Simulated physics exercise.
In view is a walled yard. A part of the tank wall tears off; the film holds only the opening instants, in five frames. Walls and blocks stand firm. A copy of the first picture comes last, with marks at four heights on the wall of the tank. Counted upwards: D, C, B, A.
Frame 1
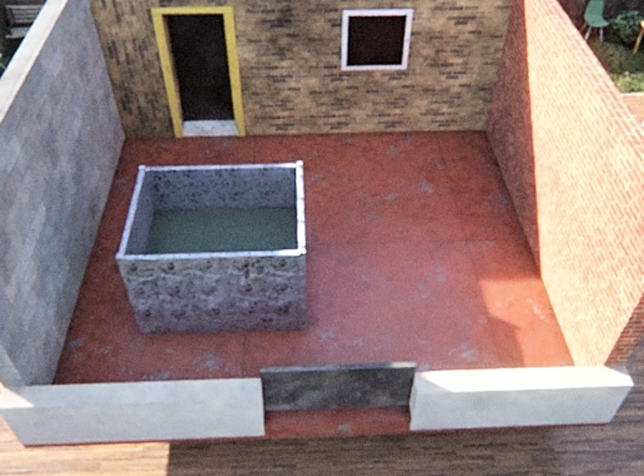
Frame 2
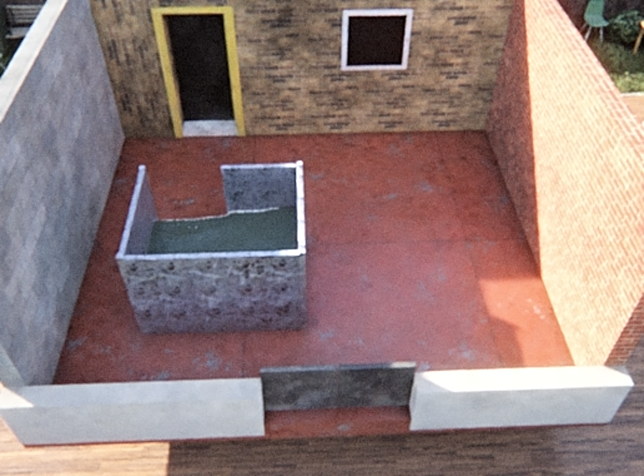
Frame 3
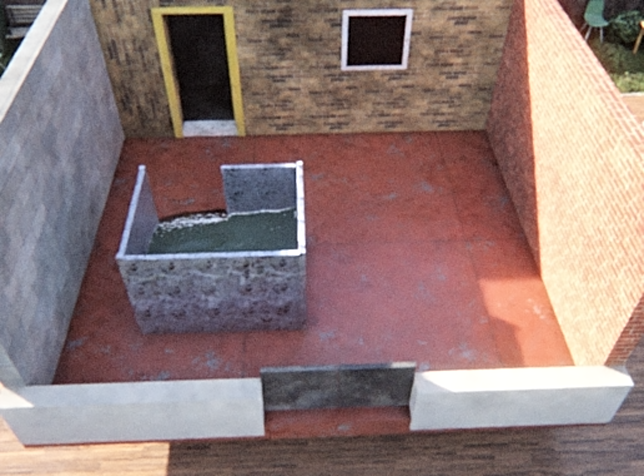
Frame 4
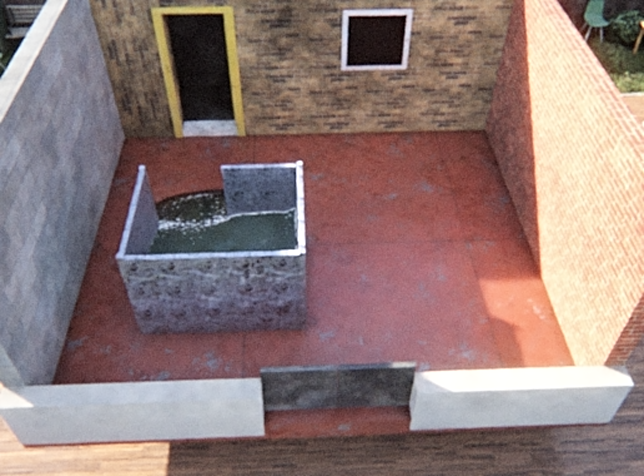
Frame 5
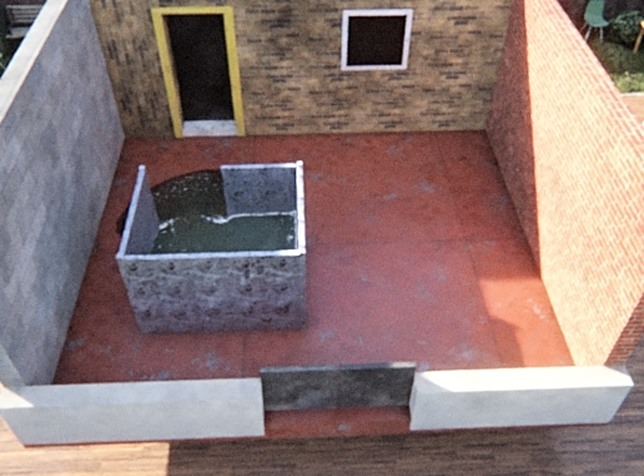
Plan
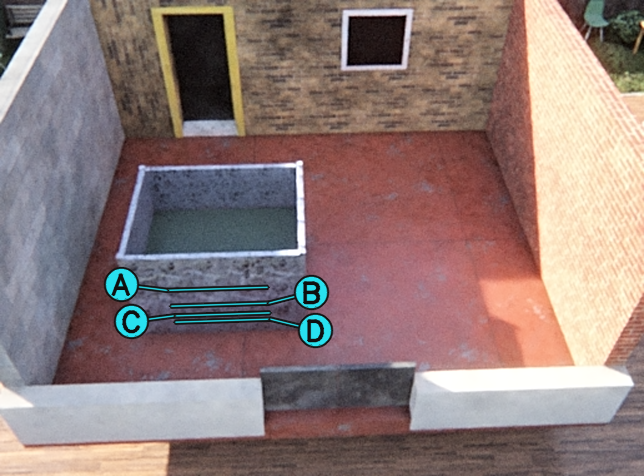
Dark water sits still in a grey stone tank inside a walled yard with a red floor, a yellow doorway behind it. Part of the tank's back wall disappears, and the water pours out through the gap, foaming white, then spreads in a dark patch over the floor behind the tank.
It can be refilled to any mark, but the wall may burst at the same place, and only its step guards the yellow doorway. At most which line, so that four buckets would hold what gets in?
C.
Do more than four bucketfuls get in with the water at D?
No.
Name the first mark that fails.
B it is.
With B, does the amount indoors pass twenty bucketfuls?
No, less.
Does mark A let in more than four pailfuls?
Yes.
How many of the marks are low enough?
Two of the four.
On the marked copy, A at (217, 288); B at (220, 304); C at (221, 314); D at (222, 320); from the bottom up D, C, B, A.
If A is chosen, dozens of bucketfuls pour in.
If B is chosen, about 9 bucketfuls get in.
If C is chosen, a bucket or two gets in.
If D is chosen, nothing gets over.
